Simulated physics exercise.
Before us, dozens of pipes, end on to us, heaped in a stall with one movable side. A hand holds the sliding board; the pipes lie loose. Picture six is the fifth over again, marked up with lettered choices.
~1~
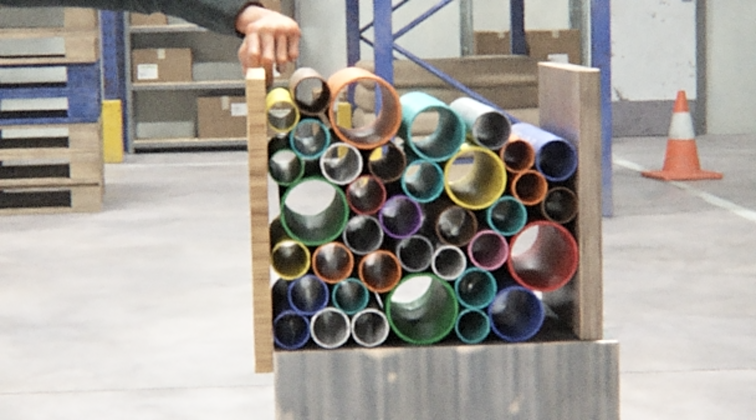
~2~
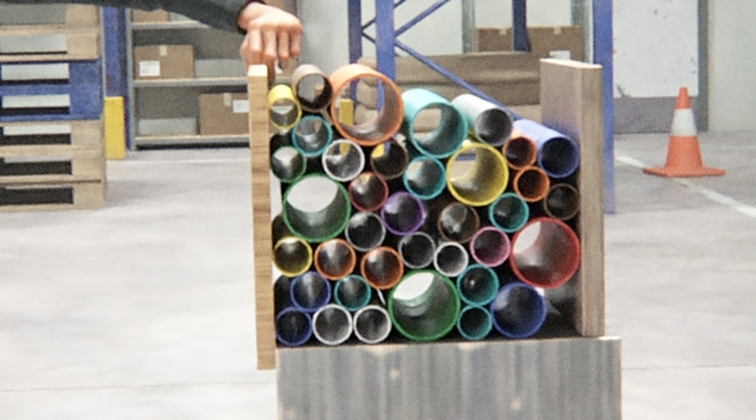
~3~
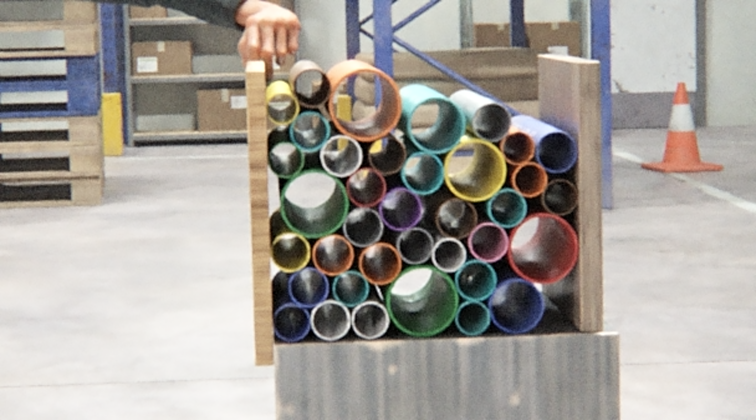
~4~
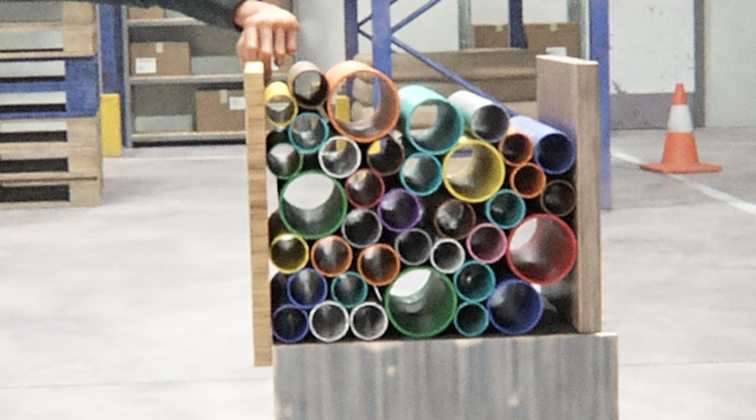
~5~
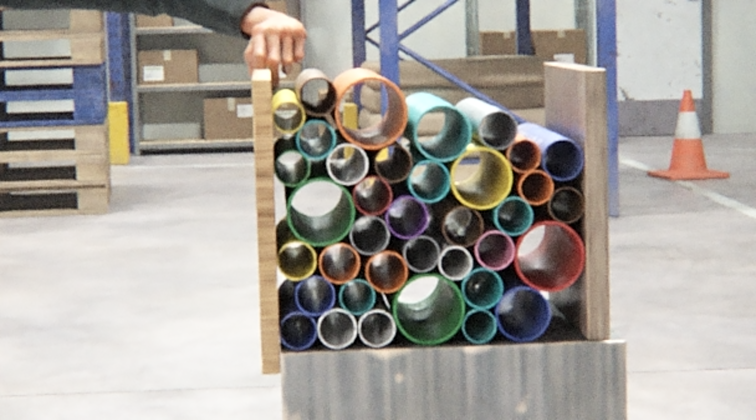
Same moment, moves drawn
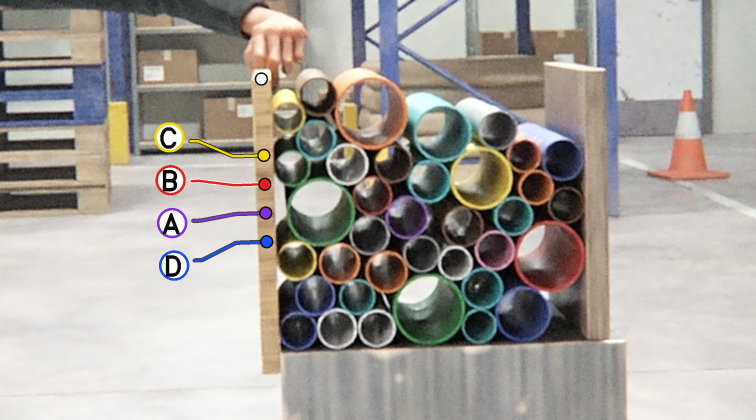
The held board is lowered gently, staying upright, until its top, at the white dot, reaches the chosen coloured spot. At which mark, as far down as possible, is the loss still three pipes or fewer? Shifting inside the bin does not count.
At most to B.
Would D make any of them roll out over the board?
At D: Yes.
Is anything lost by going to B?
At B: Yes.
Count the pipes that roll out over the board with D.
The count is four.
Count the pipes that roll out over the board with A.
It comes to four.
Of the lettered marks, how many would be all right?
Two of the four.
On the copy, A at (266, 213); B at (265, 185); C at (264, 156); D at (267, 242); the white dot at (262, 79).
On B. First, top of the board (273, 132).
Then, top of the board (274, 184).
Finally, top of the board (274, 184), one out over the board.
By contrast, A four out over the board; C one out over the board; D four out over the board.
